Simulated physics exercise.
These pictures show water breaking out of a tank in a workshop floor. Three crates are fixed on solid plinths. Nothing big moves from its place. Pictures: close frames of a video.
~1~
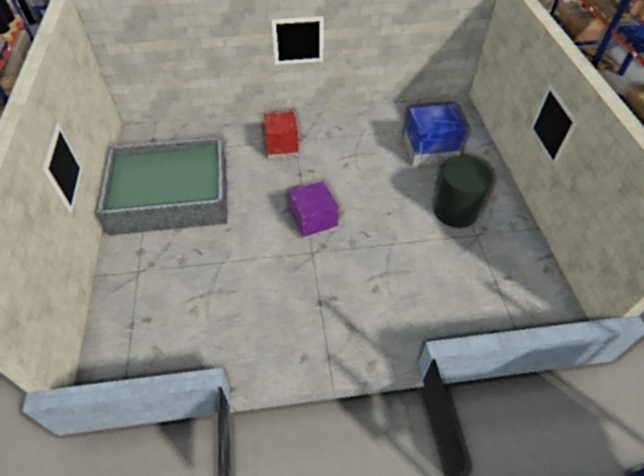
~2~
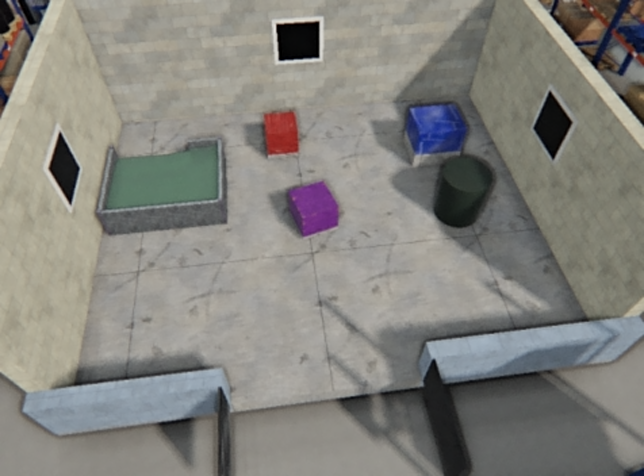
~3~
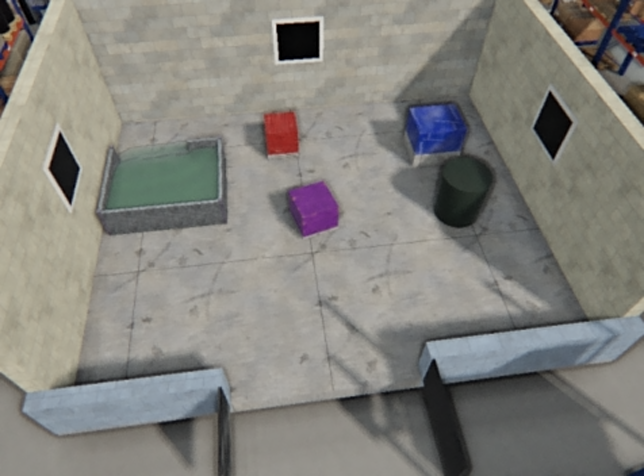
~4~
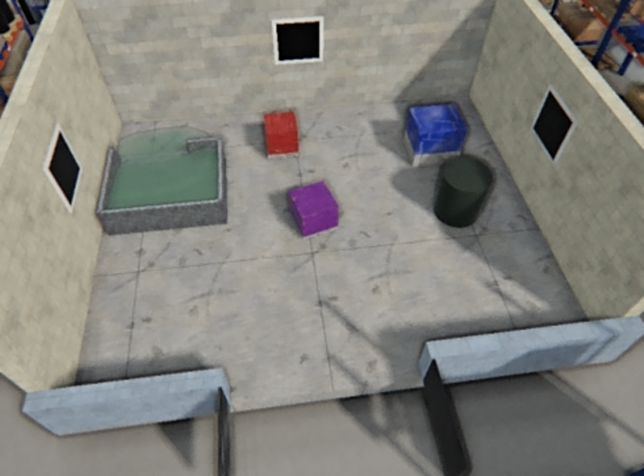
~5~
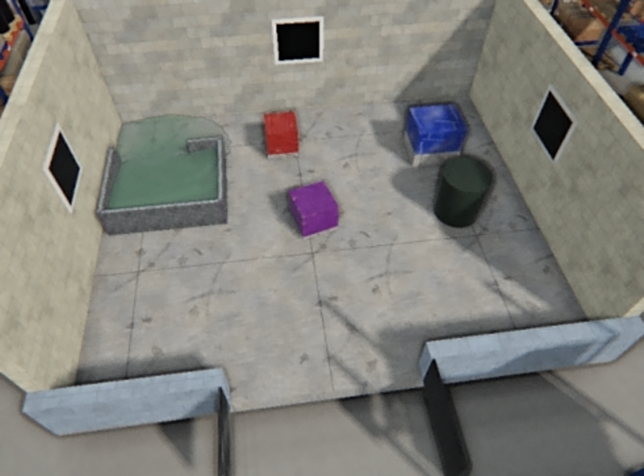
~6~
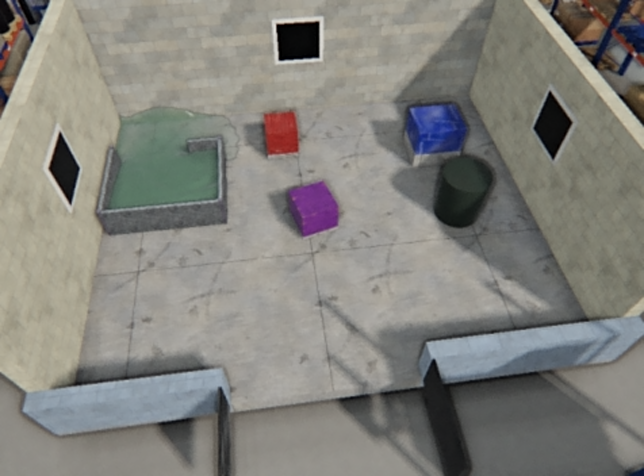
The footage shows a walled room with a green water tank at left, red, purple and blue boxes and a dark cylinder; a gap opens in the tank's far side, and water pours out, spreading toward the back wall and rightward.
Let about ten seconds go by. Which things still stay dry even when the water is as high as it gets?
As I see it, the purple crate will come out wet; the red crate will come out wet; the blue crate will come out dry.
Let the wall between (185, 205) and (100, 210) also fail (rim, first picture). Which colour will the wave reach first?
That would be the purple one.
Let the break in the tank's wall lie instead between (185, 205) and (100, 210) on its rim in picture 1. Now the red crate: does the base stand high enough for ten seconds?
The red crate is not overtopped.
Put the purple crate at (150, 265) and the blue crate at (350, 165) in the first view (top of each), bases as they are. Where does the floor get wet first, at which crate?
Going by the pictures, it's the one in red.
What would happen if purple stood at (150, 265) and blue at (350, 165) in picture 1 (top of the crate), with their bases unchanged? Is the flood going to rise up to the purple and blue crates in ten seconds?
Purple crate: Is missed. Blue crate: Is missed.
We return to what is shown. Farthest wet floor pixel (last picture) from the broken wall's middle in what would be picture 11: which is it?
Around (277, 112).
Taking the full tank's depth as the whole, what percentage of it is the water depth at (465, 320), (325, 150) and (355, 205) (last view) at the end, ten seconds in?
About 4, 2 and 4 percent, in that order.
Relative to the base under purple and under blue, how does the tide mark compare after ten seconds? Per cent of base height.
140 and 30 per cent, roughly.
A moment on, water covers 10 % of the floor; the purple crate not reached, the red crate not reached, the blue crate not reached.
Next, water covers 15 % of the floor; the purple crate not reached, the red crate water round its plinth, the blue crate not reached.
Then, water covers 30 % of the floor; the purple crate water round its plinth, the red crate water round its plinth, the blue crate water round its plinth.
Later, water covers 55 % of the floor; the purple crate water round its plinth, the red crate water round its plinth, the blue crate water round its plinth.
In the end, water covers 85 % of the floor; the purple crate was topped, the red crate was topped, the blue crate stayed above the water.
